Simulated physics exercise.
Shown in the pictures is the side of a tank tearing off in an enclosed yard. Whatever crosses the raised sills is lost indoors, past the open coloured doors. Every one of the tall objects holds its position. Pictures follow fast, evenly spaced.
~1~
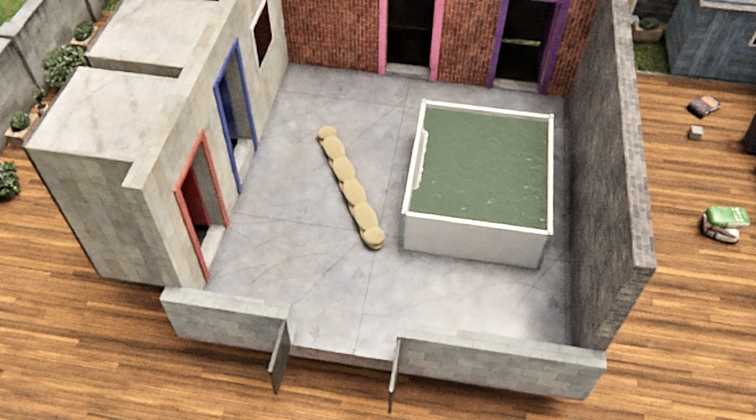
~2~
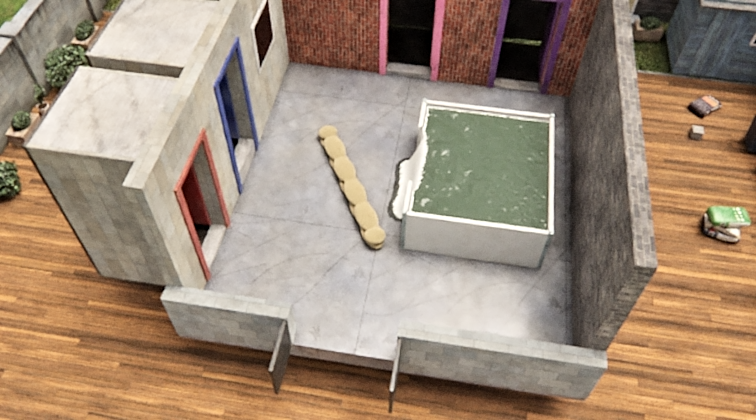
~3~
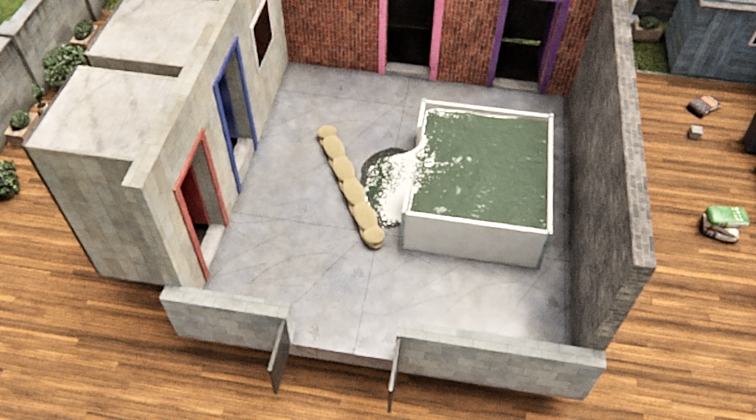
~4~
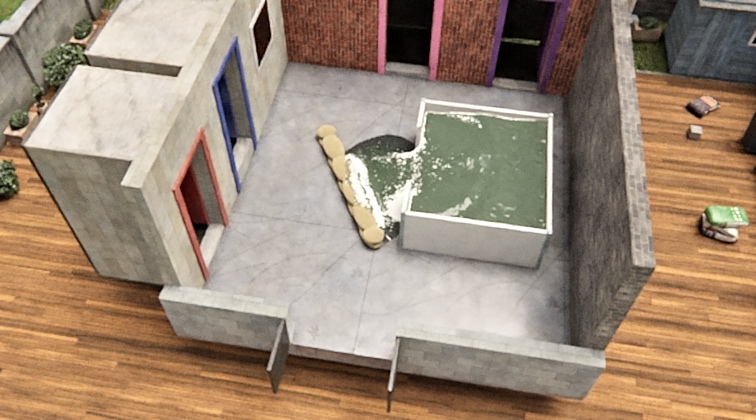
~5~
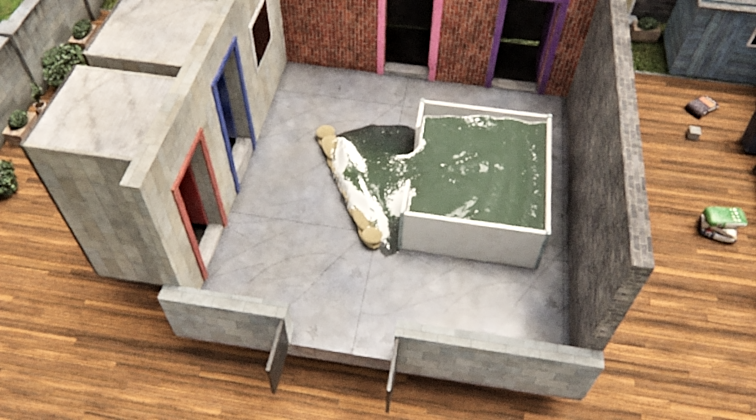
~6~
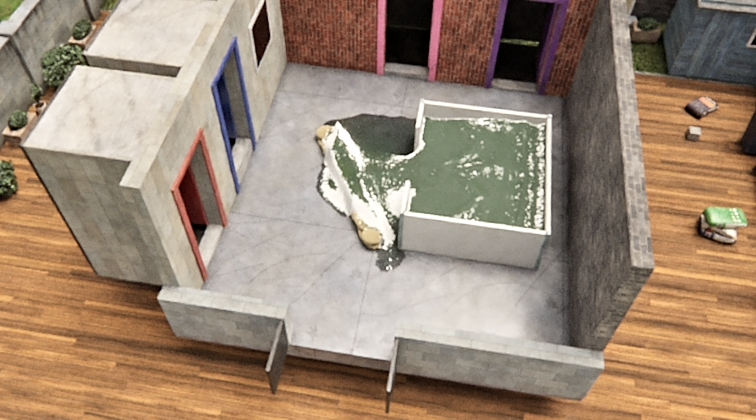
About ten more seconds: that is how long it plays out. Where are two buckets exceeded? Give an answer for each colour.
Outcome: The blue door will be at or under the cap. The pink door will be over the cap. The purple door will be over the cap. The red door will be over the cap.
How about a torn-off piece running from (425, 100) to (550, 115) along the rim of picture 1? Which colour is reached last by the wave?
The one in red is last in line.
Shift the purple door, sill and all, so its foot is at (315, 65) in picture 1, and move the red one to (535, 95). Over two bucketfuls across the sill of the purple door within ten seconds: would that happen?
Here the purple door exceeds it.
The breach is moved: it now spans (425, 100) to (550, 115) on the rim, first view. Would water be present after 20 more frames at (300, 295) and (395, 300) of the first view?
Note: Point one unreached; point two unreached.
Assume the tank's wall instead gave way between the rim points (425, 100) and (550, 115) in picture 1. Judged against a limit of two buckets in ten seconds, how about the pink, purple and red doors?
I reckon the pink gets too much, the purple gets too much too, and the red keeps within bounds.
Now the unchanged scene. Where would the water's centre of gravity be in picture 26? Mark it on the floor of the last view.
The water centres close to (391, 178).
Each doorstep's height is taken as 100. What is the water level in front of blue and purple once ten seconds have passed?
About 10 and 190 %.
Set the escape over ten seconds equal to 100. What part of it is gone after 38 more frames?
It should be close to 40 percent by then.
A moment on, water covers 45 % of the floor; the blue door wet at the sill, nothing in, the pink door not reached, the purple door not reached, the red door not reached.
Next, water covers 65 % of the floor; the blue door wet at the sill, nothing in, the pink door wet at the sill, nothing in, the purple door not reached, the red door under two buckets in.
Then, water covers 80 % of the floor; the blue door wet at the sill, nothing in, the pink door under two buckets in, the purple door wet at the sill, nothing in, the red door over two buckets in.
Later, water covers 90 % of the floor; the blue door wet at the sill, nothing in, the pink door far over two buckets in, the purple door wet at the sill, nothing in, the red door over two buckets in.
In the end, water covers 95 % of the floor; the blue door wet at the sill, nothing in, the pink door far over two buckets in, the purple door over two buckets in, the red door over two buckets in.
